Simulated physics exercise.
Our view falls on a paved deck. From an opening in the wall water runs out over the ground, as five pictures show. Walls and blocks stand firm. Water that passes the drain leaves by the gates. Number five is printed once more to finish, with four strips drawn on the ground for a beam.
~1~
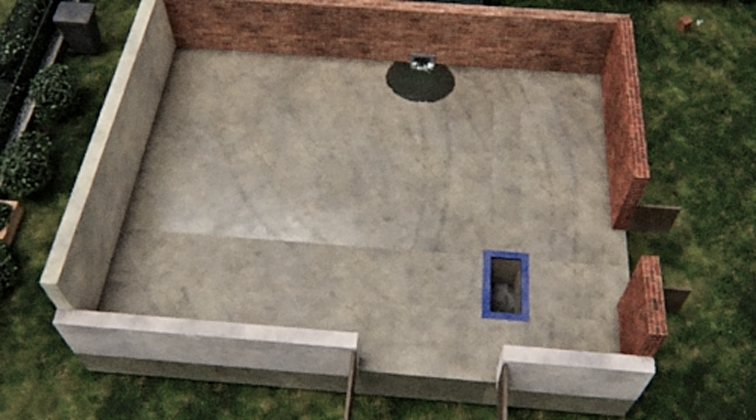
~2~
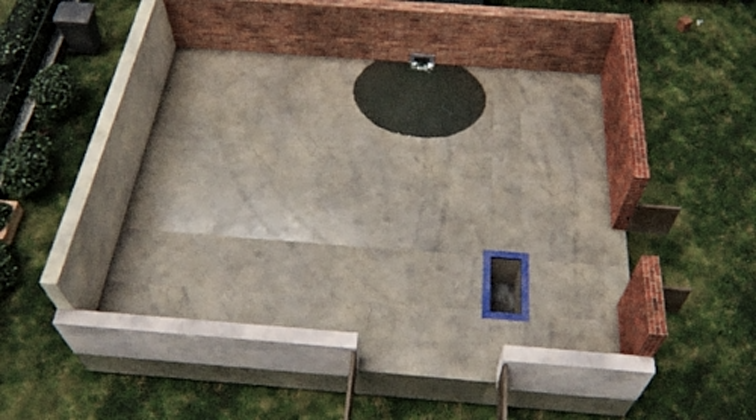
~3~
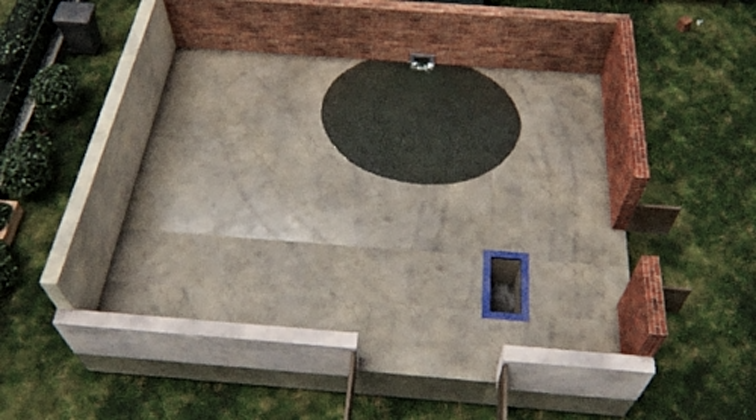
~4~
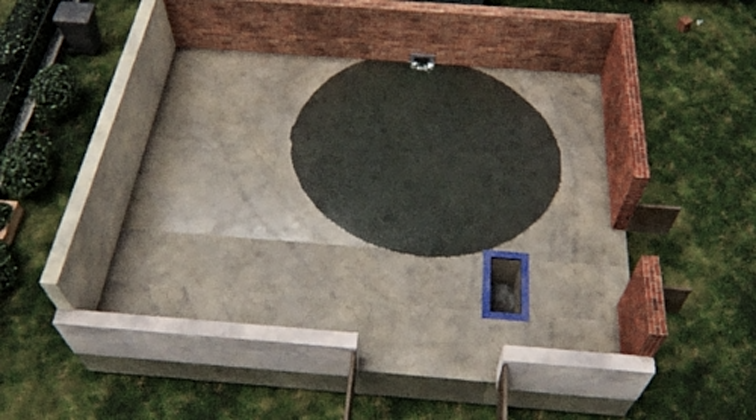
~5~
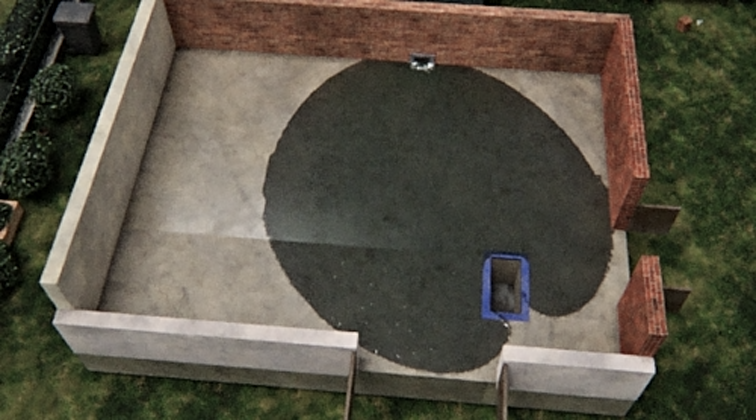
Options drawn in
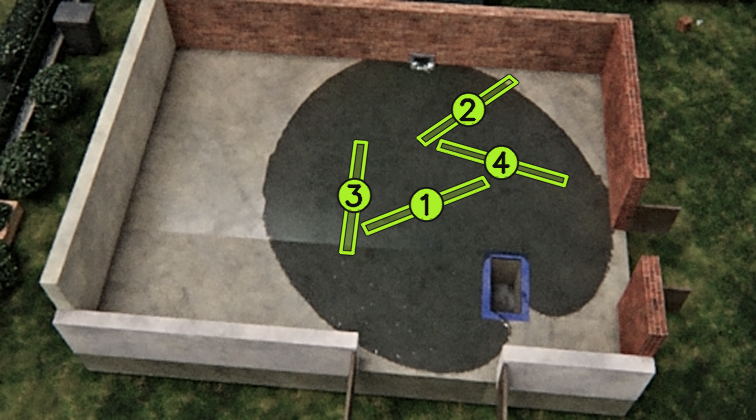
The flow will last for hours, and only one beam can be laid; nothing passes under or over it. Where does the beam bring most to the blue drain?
3 beats the others.
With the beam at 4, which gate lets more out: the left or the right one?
More leaves on the left.
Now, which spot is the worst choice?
The answer is 2.
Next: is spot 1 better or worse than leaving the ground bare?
Spot 1 is worse.
In lime, 1 from (365, 229) to (485, 181); 2 from (421, 141) to (513, 79); 3 from (346, 252) to (361, 142); 4 from (439, 144) to (565, 181).
If 1 is chosen, about 17 % of the stream goes into the blue drain, about 78 % out by the gates.
If 2 is chosen, about 7 % of the stream goes into the blue drain, about 84 % out by the gates.
If 3 is chosen, about 26 % of the stream goes into the blue drain, about 72 % out by the gates.
If 4 is chosen, about 18 % of the stream goes into the blue drain, about 79 % out by the gates.
